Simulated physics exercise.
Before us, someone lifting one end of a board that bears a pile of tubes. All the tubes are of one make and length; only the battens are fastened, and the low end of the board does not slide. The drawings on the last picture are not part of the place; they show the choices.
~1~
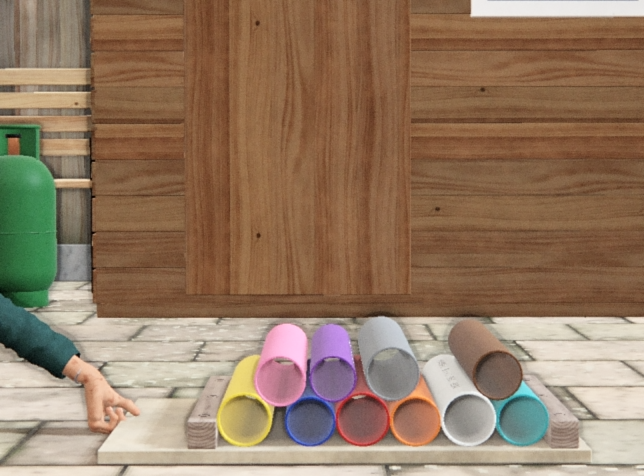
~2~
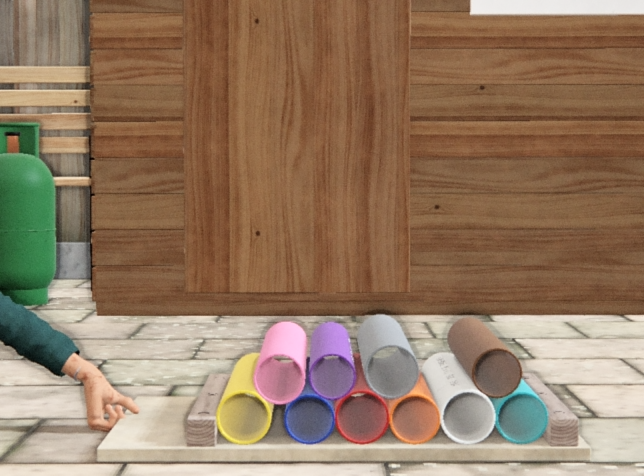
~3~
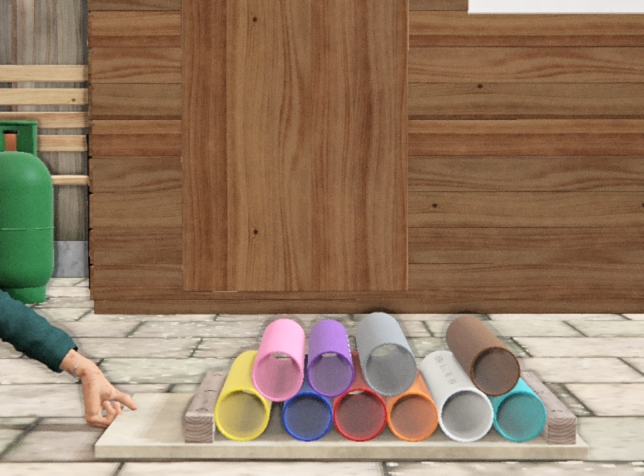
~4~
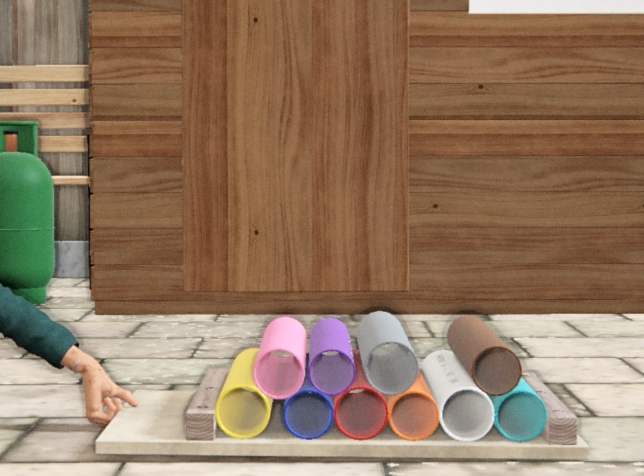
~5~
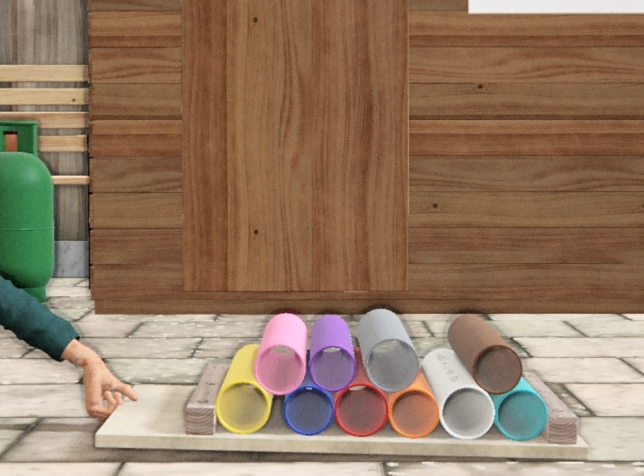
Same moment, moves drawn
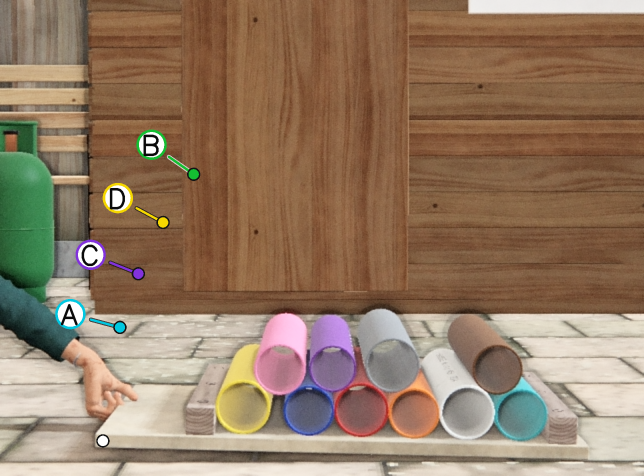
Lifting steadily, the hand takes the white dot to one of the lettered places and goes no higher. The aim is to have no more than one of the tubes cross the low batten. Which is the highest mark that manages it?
The last mark within the limit is C.
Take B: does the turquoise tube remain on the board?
The turquoise tube: Yes.
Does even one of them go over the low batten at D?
Yes, at D.
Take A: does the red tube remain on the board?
Yes, with A.
On the marked copy, A at (120, 327); B at (193, 175); C at (138, 274); D at (163, 222); the white dot at (103, 441).
Taking C. A third of the way, board at 15°.
Two thirds of the way, board at 22°.
When it is over, board at 22°, none over the low batten.
As for the rest, A none over the low batten; B four over the low batten (pink, grey, purple, brown); D four over the low batten (pink, grey, purple, brown).
